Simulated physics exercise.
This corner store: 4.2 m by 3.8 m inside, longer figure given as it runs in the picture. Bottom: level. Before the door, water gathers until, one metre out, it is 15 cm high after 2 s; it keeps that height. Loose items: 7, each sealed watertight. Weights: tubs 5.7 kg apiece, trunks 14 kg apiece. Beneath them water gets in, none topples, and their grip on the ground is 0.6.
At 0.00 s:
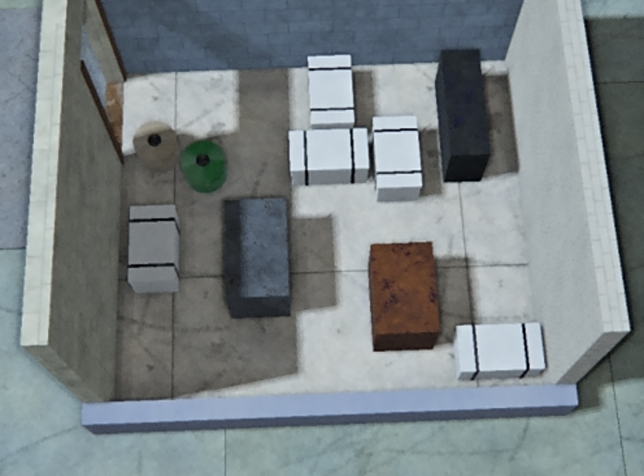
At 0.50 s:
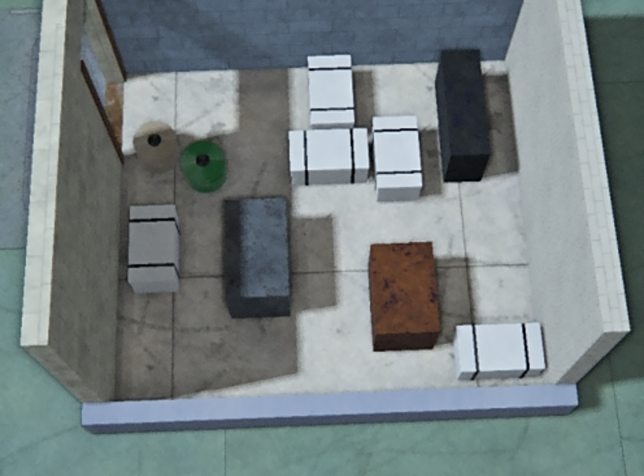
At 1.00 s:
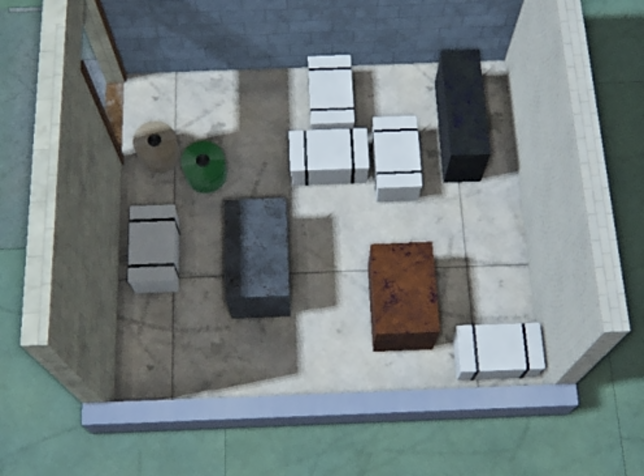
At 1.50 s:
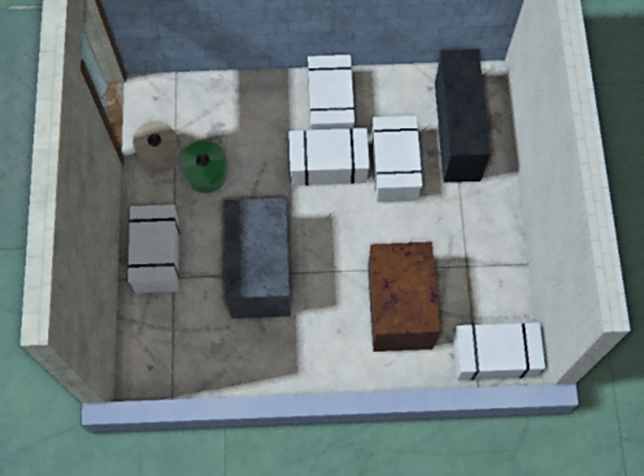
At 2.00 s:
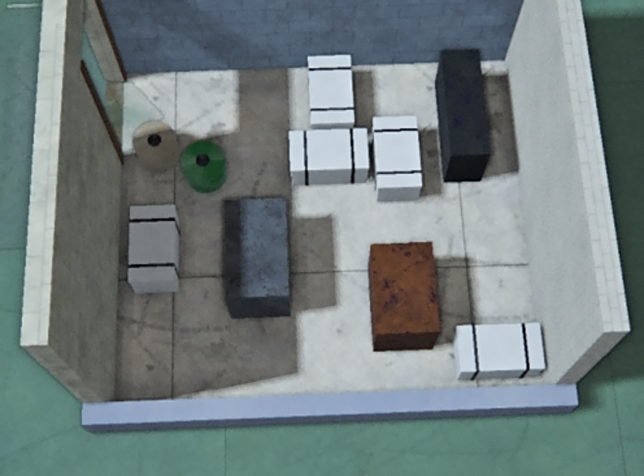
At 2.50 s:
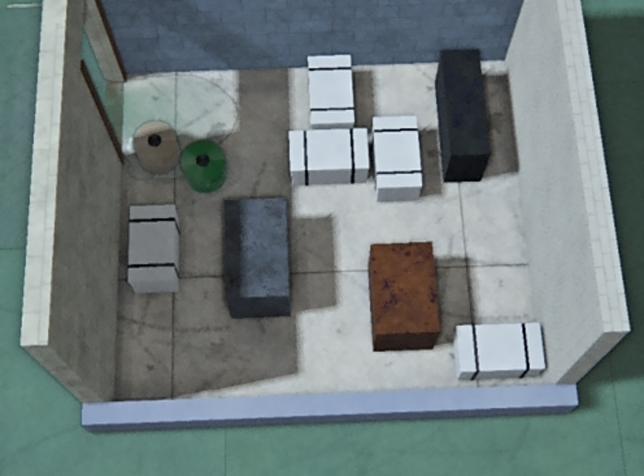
Greenish water spreads outside the room, then seeps in across the far left corner.
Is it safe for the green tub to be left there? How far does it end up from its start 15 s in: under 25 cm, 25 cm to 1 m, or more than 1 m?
Prediction: It relocates a short stretch.
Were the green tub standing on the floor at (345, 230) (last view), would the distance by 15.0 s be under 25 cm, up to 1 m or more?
It travels far.
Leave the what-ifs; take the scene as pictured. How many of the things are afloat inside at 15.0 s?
Just then, the number is 7.
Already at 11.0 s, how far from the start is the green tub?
50 cm, give or take.
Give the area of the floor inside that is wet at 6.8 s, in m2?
About 10.5 m2.
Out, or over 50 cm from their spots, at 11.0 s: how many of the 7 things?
I count 5.
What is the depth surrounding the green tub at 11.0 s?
3 cm or so.
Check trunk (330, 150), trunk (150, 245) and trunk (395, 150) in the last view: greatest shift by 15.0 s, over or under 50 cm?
Result, in order: Bigger / not bigger / bigger.
After 3.5 s the green tub is near (205, 162), 0.0 m from its start, aground; 0 afloat.
After 6.8 s the green tub is near (231, 192), 0.5 m from its start, aground; 1 afloat.
After 11.0 s the green tub is near (231, 193), 0.5 m from its start, aground; 3 afloat.
After 15.0 s the green tub is near (222, 193), 0.4 m from its start, afloat; 7 afloat.
